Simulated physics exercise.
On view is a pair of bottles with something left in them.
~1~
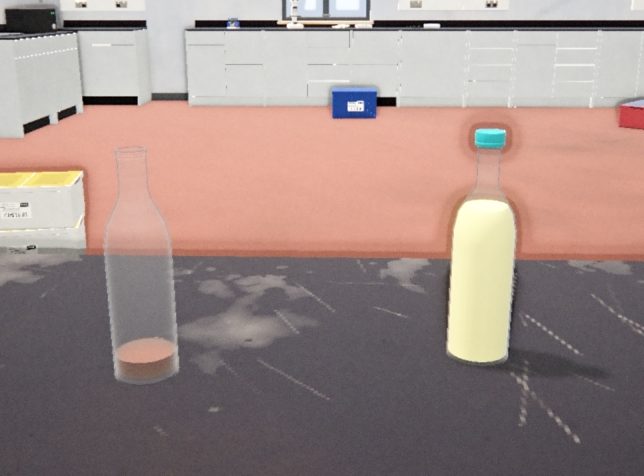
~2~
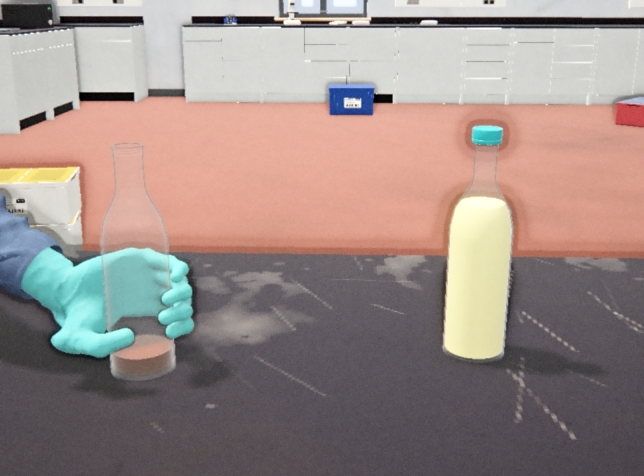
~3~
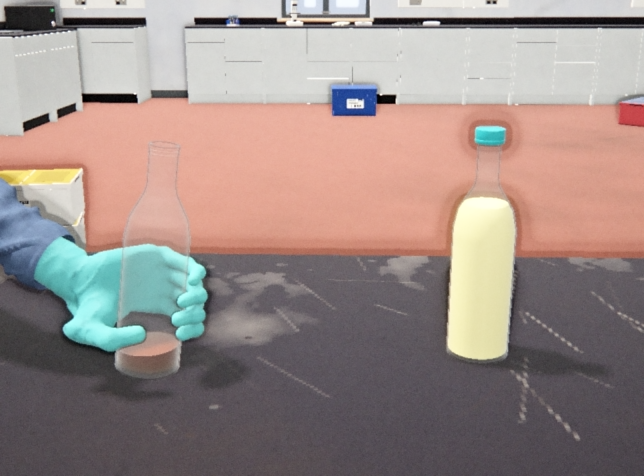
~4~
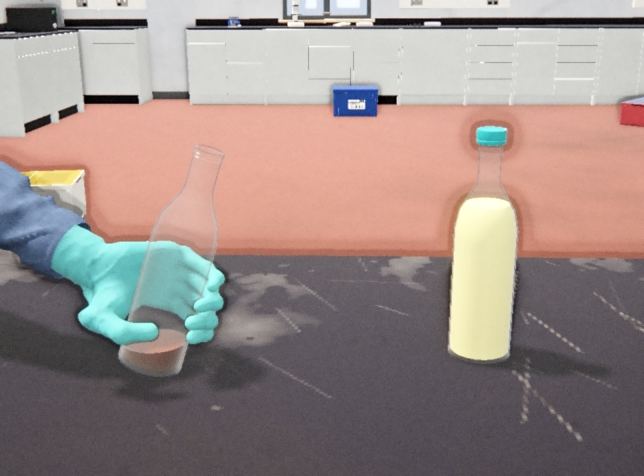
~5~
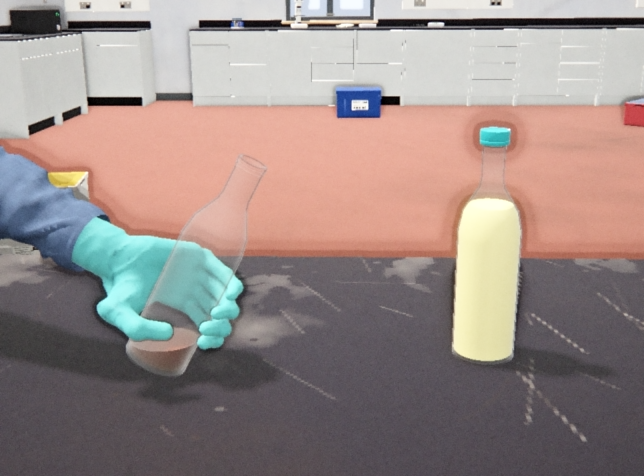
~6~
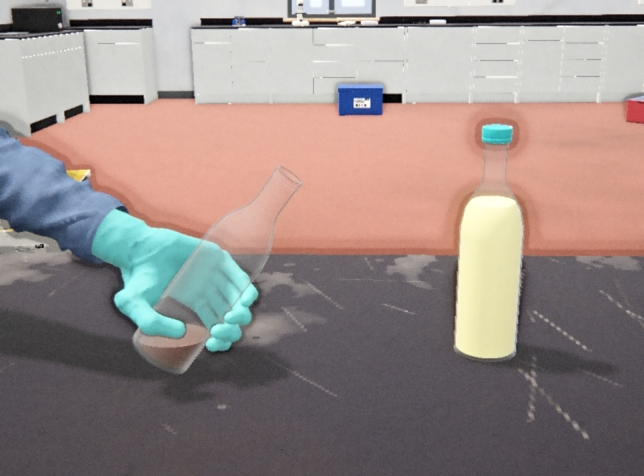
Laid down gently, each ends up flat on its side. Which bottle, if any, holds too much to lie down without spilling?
Left: Does not spill, right: Does not spill.
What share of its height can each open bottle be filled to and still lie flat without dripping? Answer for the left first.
Around 20 percent for the first, 24 percent for the second.
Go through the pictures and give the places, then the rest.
Both stand upright; left bottle (139, 262) nearly empty, open; right bottle (484, 246) about two thirds full, capped, in the first frame.
A hand takes the left bottle; left bottle nearly empty, surface at (142, 347); right bottle about two thirds full, surface at (483, 203), in the second frame.
The left bottle leans; left bottle (156, 257) nearly empty; right bottle (484, 244) about two thirds full, in the third frame.
The left bottle leans; left bottle nearly empty, surface at (155, 341); right bottle about two thirds full, surface at (488, 204), in the fourth frame.
The left bottle leans; left bottle (204, 261) tipped 30°; right bottle (489, 245) about two thirds full, in the fifth frame.
The left bottle leans; left bottle (225, 265) tipped 35°, open; right bottle about two thirds full, surface at (493, 202), capped, in the sixth frame.
Next, the left bottle is nearly down; left bottle, dry at the neck.
After that, the left bottle lies flat; left bottle, dry at the neck.
Finally, both lie flat; left bottle, dry at the neck; right bottle, dry at the neck.
